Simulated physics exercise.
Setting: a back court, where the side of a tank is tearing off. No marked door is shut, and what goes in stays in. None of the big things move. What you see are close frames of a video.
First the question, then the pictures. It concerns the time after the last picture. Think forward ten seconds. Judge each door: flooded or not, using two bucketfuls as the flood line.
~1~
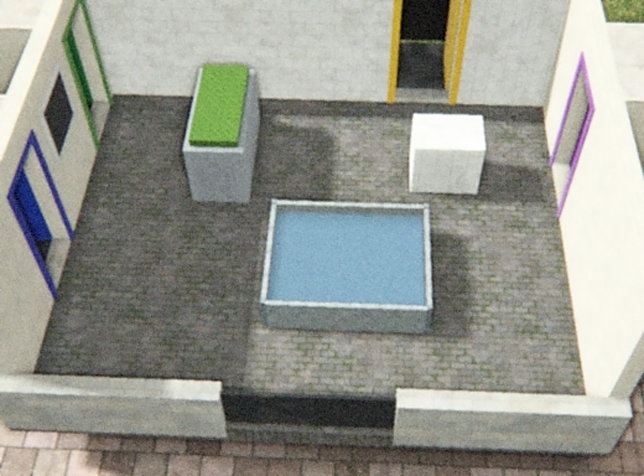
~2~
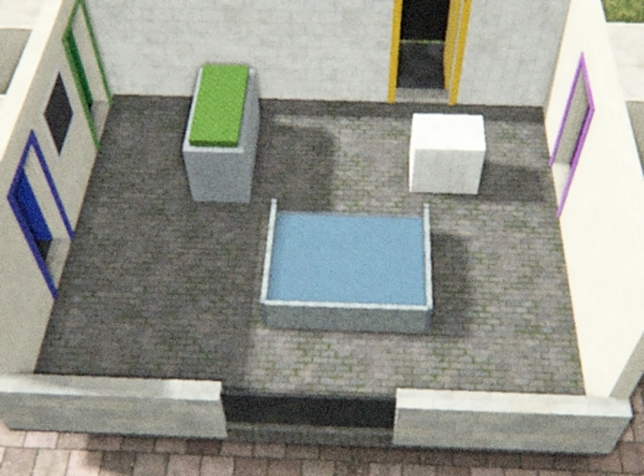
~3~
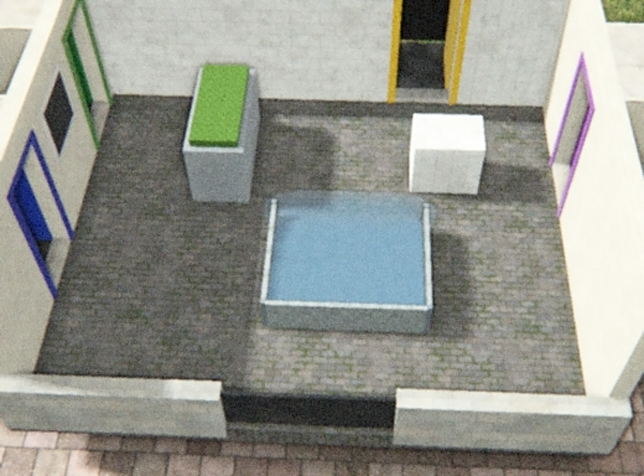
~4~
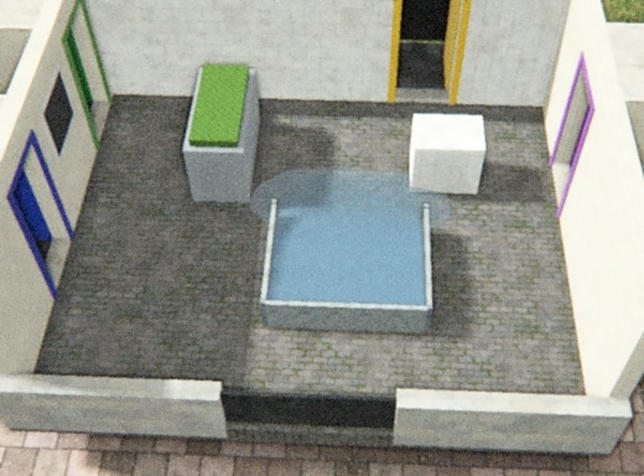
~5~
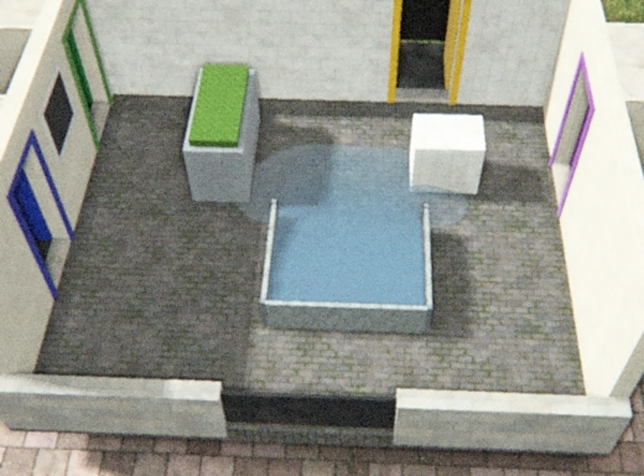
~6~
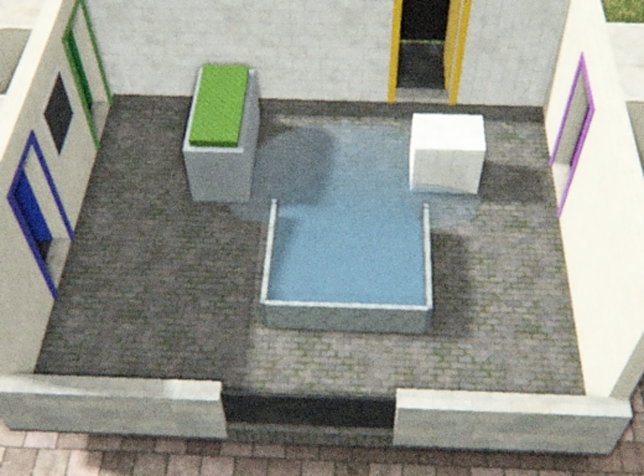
The purple door is not flooded. The yellow door is flooded. The green door is not flooded. The blue door is not flooded.
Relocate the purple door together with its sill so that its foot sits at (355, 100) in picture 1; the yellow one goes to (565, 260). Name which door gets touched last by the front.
The last to get wet is the one in blue.
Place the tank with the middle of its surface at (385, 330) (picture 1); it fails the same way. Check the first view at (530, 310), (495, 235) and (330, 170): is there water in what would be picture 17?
Going through them in that order: Still bare, waterlogged and waterlogged.
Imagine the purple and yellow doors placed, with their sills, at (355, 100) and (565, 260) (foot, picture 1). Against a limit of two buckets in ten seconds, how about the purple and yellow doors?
Result - purple door exceeds the limit; yellow door remains within the limit.
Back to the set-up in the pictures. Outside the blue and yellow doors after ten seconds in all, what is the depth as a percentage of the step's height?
Close to 10 per cent for the first one and close to 40 per cent for the second.
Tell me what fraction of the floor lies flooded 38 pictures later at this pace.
Around 80 percent of it.
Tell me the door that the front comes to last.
My answer: The blue-painted one.
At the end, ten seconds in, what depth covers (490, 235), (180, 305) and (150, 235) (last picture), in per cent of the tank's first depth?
Respectively 10, 4 and 2 per cent.
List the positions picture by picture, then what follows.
Still water in the open tank at (348, 256), in the first picture.
The front is at a hidden place, out from the gap on the open tank's far side, in the second picture.
Water pours out on the open tank's far side and has run to (269, 206), in the third picture.
The front is at (437, 193), out from the gap on the open tank's far side, in the fourth picture.
The front is at (461, 194), out from the gap on the open tank's far side, in the fifth picture.
Water pours out on the open tank's far side and has run to (409, 135), in the sixth picture.
A moment on, water covers 25 % of the floor; the purple door not reached, the yellow door under two buckets in, the green door not reached, the blue door not reached.
Next, water covers 30 % of the floor; the purple door wet at the sill, nothing in, the yellow door over two buckets in, the green door not reached, the blue door not reached.
Then, water covers 40 % of the floor; the purple door wet at the sill, nothing in, the yellow door over two buckets in, the green door wet at the sill, nothing in, the blue door not reached.
Later, water covers 80 % of the floor; the purple door wet at the sill, nothing in, the yellow door over two buckets in, the green door under two buckets in, the blue door wet at the sill, nothing in.
In the end, water covers 90 % of the floor; the purple door wet at the sill, nothing in, the yellow door over two buckets in, the green door under two buckets in, the blue door wet at the sill, nothing in.
